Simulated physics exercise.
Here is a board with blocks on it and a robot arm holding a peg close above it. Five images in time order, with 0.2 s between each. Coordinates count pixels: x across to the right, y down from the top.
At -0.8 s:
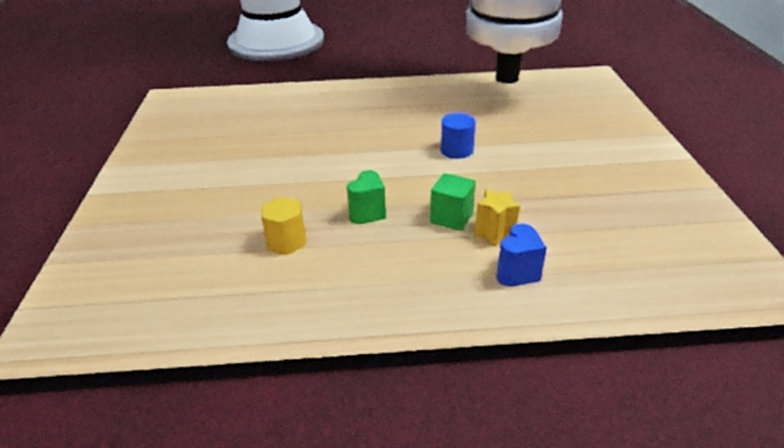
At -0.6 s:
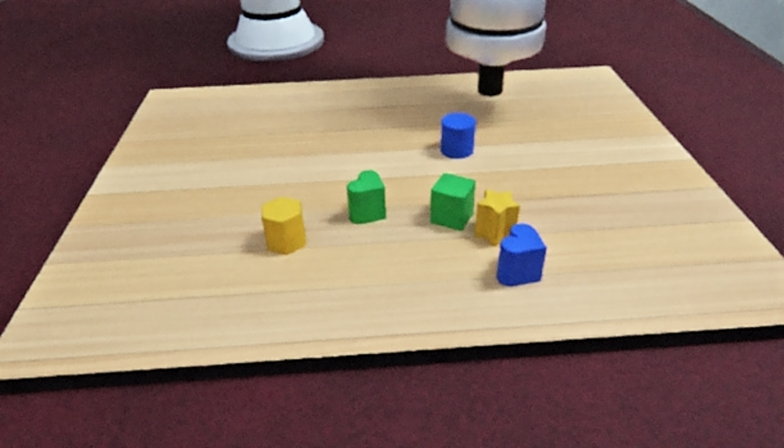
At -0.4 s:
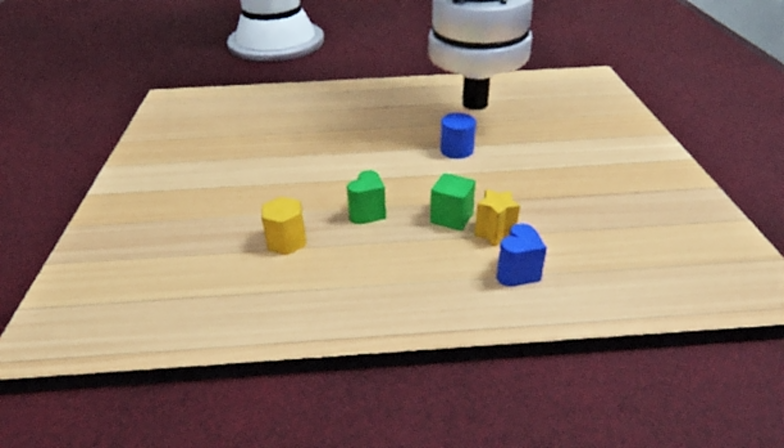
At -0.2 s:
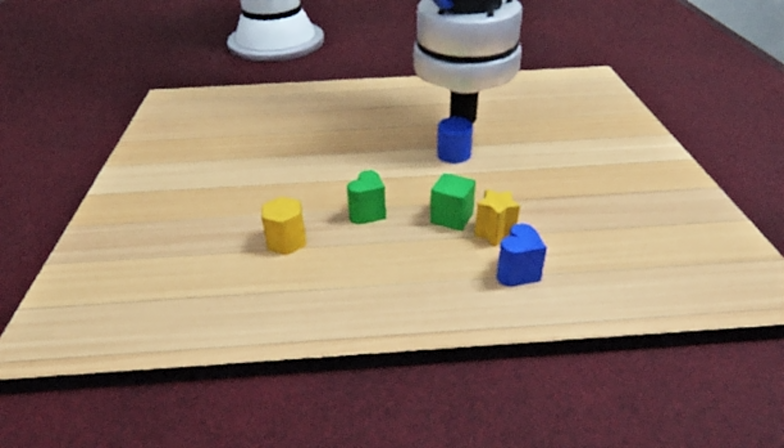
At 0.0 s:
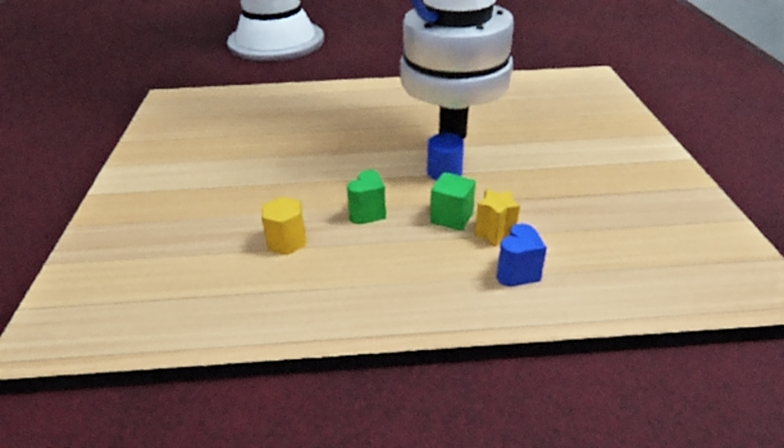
Robot arm moving in over a wooden board of coloured blocks, then pushing the blue cylinder slightly forward and left.
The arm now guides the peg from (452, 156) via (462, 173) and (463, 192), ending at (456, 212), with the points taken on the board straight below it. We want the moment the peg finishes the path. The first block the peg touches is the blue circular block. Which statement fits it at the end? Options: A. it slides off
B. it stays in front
Option A.
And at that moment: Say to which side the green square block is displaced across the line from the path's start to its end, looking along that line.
It gets pushed right.
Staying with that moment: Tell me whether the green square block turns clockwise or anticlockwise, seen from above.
Seen from above, its turn is counter-clockwise.
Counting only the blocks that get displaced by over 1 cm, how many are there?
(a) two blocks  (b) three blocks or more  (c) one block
The correct letter is a.
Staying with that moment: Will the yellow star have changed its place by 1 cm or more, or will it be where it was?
It keeps its position.
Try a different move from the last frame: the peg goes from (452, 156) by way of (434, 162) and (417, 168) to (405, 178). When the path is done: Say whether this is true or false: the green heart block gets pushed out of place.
The statement is incorrect.
On the path given first. One third of the way, peg (463, 151); blue circular block (444, 156).
Two thirds of the way, peg (465, 169); blue circular block (434, 168); green square block (447, 188), turned 30° anticlockwise.
At the end, peg (457, 189); blue circular block (422, 175); green square block (439, 197), turned 65° anticlockwise; yellow star not moved.
